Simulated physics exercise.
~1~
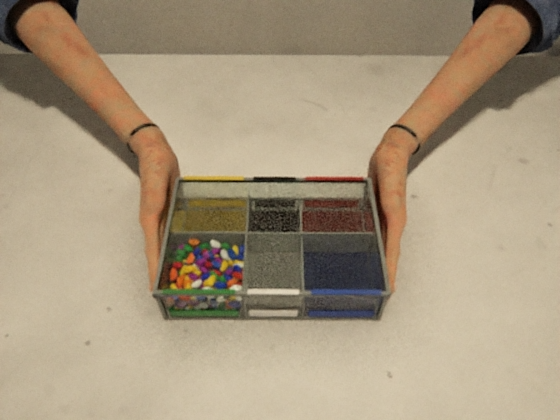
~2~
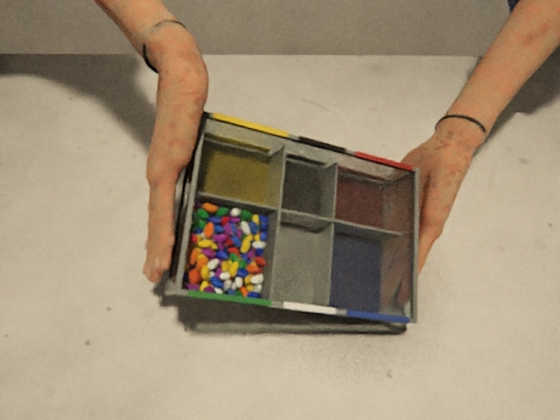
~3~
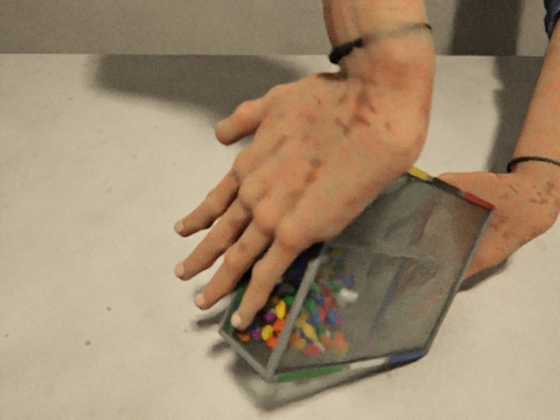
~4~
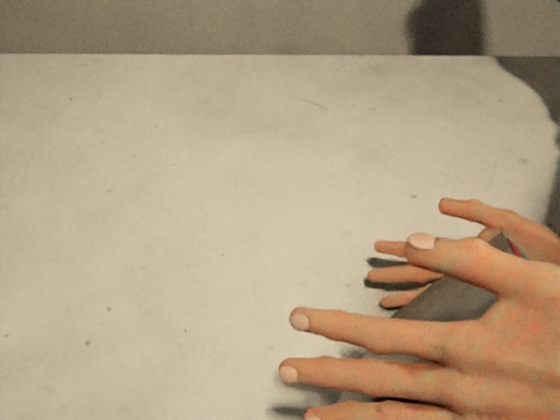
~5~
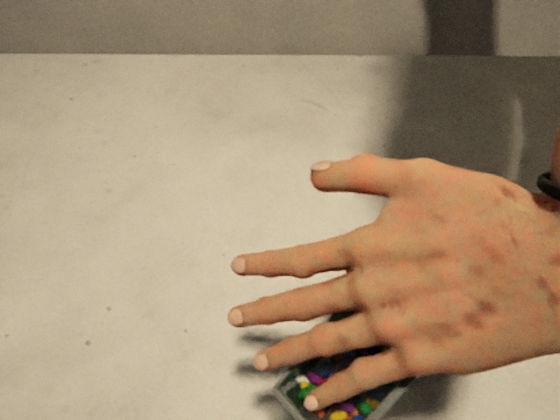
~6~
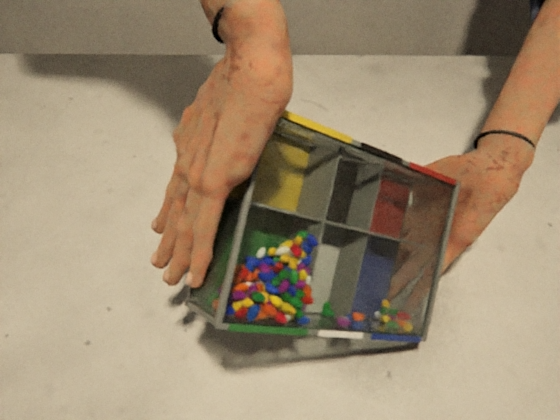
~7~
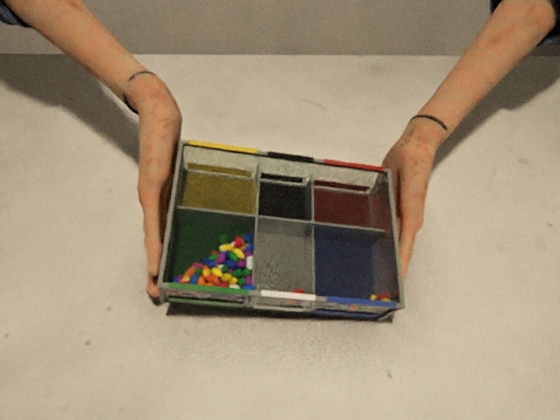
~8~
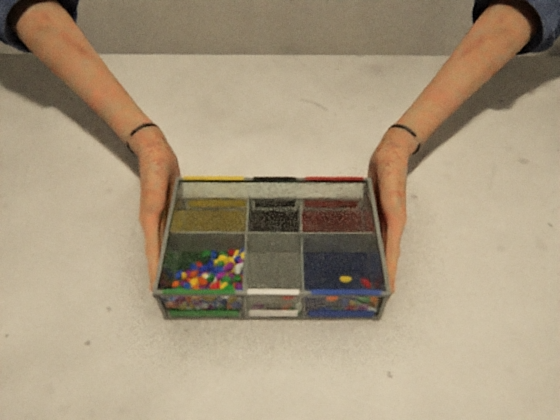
At the start, two hands hold a shallow, clear-lidded box on a pale table, its six compartments edged in different colours and the jelly beans gathered in the green-marked one at front left. The hands lift the box and tip it toward the right, the beans still mostly together. It moves right and down until a hand hides it almost completely. Then it comes back left, tilting less, with some beans now visible in the blue-marked compartment. Finally it rests level where it began, most beans in the green section and a few in the blue.
